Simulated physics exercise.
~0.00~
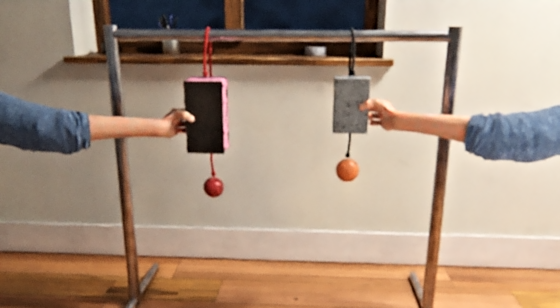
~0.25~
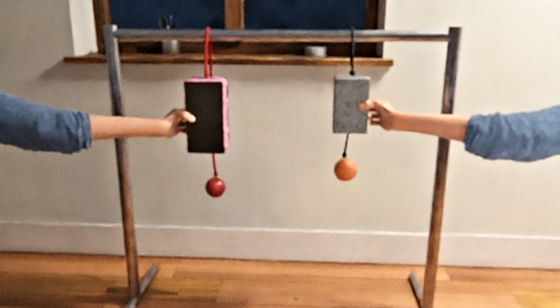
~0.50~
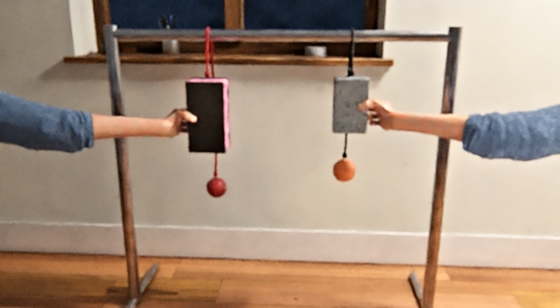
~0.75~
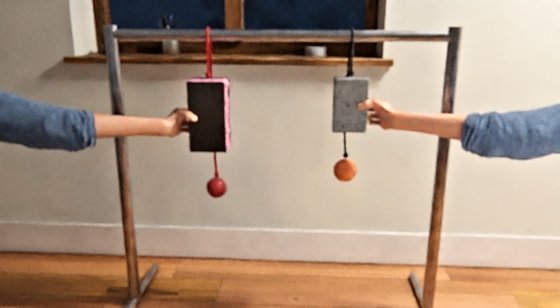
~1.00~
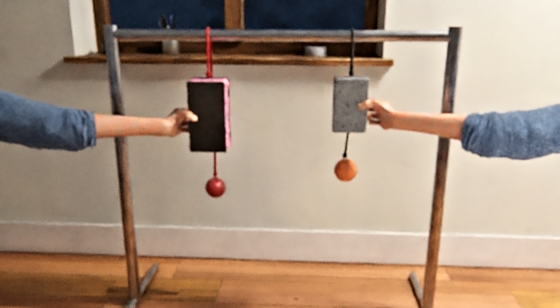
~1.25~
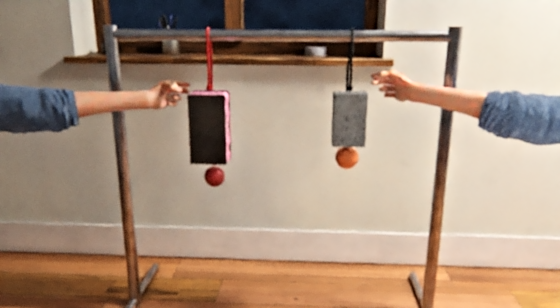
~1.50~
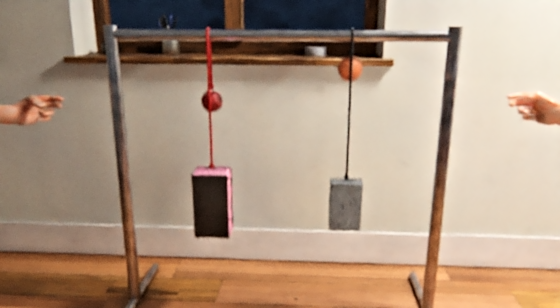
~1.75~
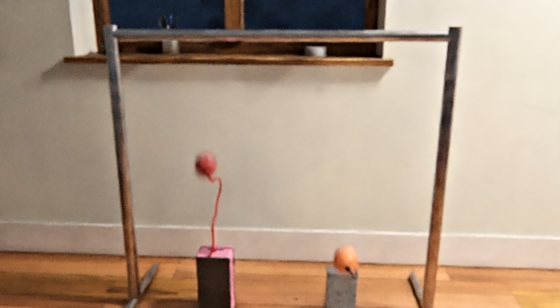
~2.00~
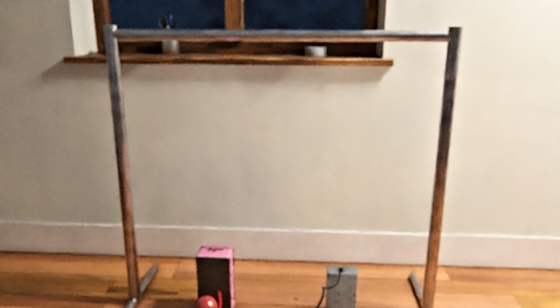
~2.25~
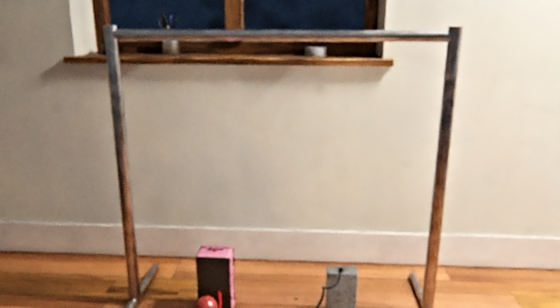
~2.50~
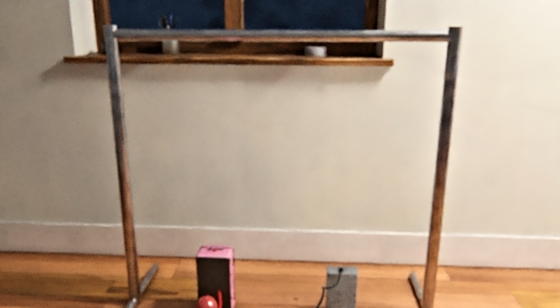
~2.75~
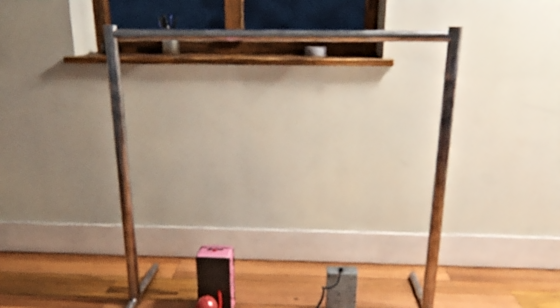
In a room with a wooden floor and a window, a metal frame stands near a pale wall, with a pink-edged dark case on a red cord and a grey block on a dark cord hanging from its bar. A hand from each side steadies them, while a red ball dangles below the case and an orange ball below the block. Both hands let go and draw back. The case and block drop as the balls rise toward the bar. Both land upright on the floor, and the balls fall after them. At the end, the red ball rests by the case, the orange ball is out of sight, and the bar is bare.
